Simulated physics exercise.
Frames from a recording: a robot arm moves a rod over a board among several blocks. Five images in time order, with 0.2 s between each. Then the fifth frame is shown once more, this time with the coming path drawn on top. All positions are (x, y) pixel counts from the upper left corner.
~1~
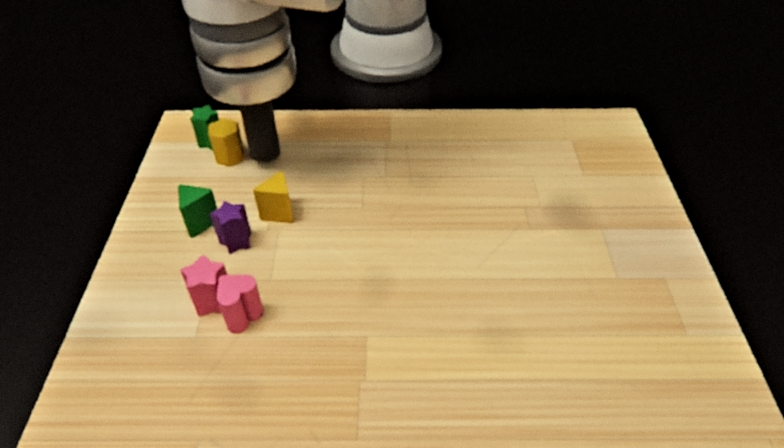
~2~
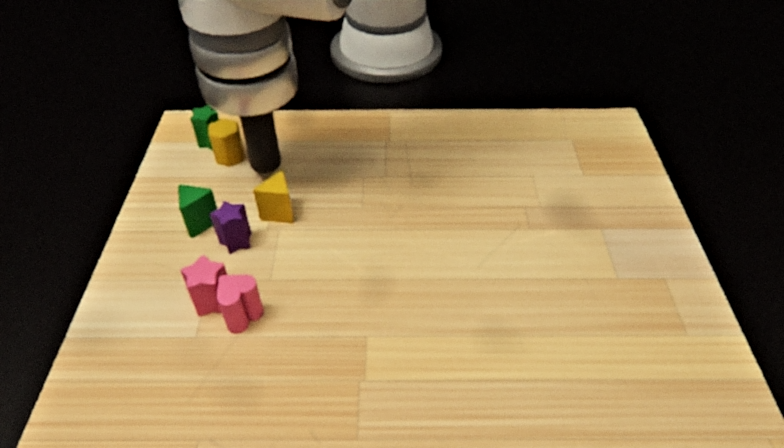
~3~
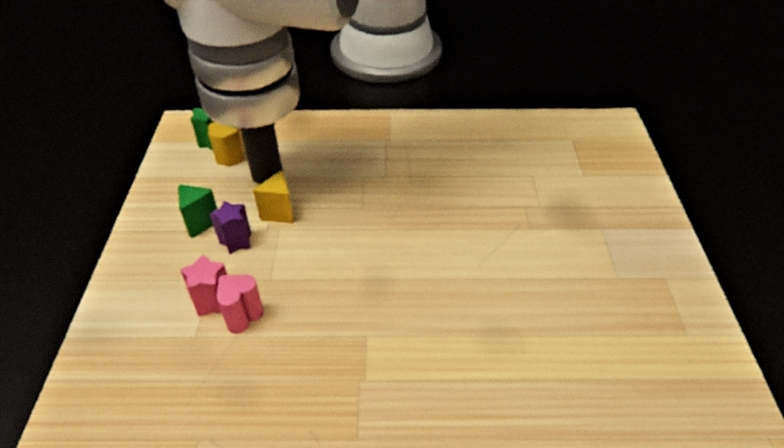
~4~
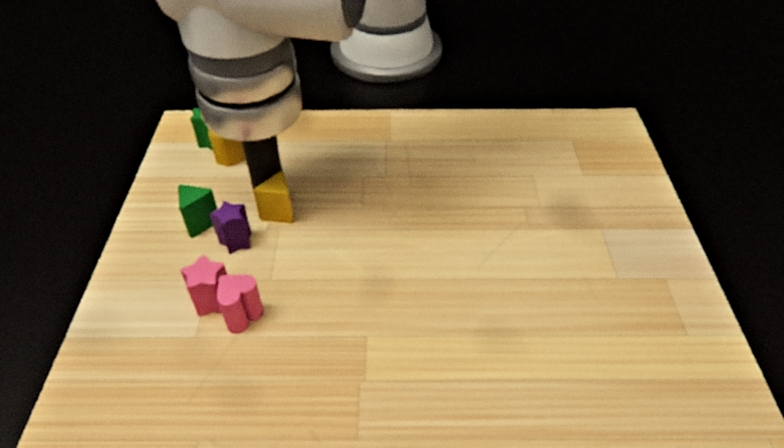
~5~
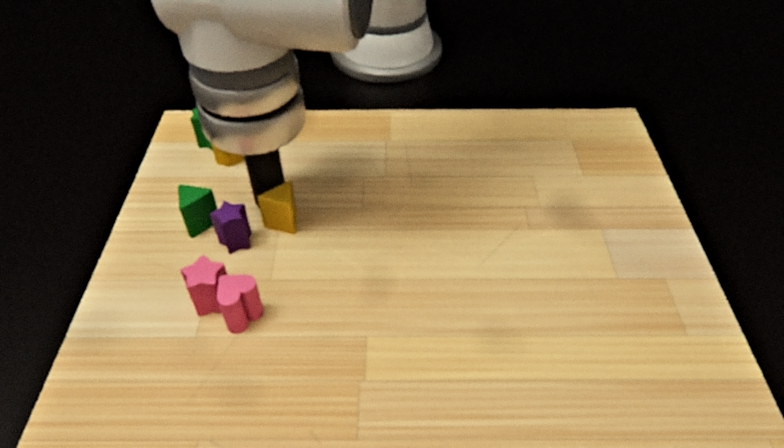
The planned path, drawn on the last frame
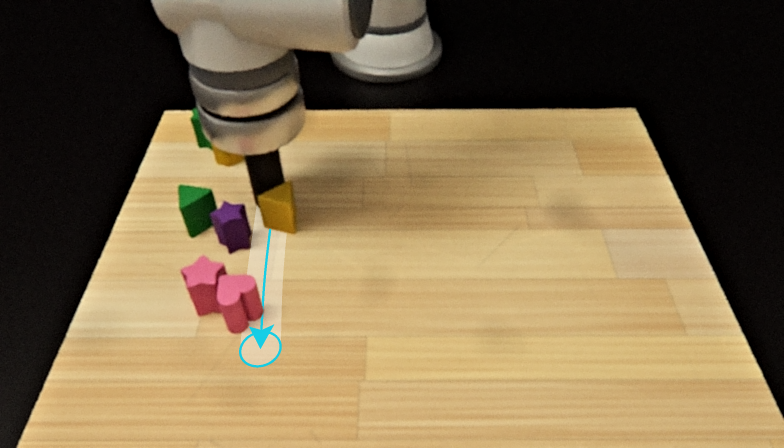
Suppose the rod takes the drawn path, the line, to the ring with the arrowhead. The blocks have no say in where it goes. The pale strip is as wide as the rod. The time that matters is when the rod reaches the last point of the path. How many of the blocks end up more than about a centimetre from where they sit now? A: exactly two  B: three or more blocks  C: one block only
The answer is A.
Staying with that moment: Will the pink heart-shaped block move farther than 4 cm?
Answer: No.
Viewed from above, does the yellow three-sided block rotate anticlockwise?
It seems so.
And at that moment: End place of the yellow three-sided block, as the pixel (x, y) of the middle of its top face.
In the picture, it is at (292, 215).
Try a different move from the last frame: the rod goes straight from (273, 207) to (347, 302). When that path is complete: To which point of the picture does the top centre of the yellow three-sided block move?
Its top face will be centred at roughly (358, 296).
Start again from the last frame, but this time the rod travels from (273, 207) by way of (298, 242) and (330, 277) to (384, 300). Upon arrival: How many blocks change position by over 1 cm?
Total: One.
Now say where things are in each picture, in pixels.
Lower end of the rod (266, 153), tops of blocks, purple star (228, 211), pink heart-shaped block (234, 287), yellow three-sided block (274, 184), in the first picture.
Rod (266, 164), blocks as before, in the second picture.
Rod (267, 175), blocks as before, in the third picture.
Rod (269, 186), blocks as before, in the fourth picture.
Rod (271, 199), purple star (228, 211), pink heart-shaped block (234, 287), yellow three-sided block (279, 193), in the fifth picture.
The drawn path runs from (273, 207) to (260, 349).
On the path given first. One third of the way, rod (266, 240); yellow three-sided block (292, 215), turned 45° anticlockwise.
Two thirds of the way, rod (261, 287); pink heart-shaped block (231, 292), turned 15° clockwise; yellow three-sided block (292, 215), turned 50° anticlockwise.
At the end, rod (258, 341); purple star not moved; pink heart-shaped block (213, 316), turned 80° clockwise; yellow three-sided block (292, 215), turned 50° anticlockwise.
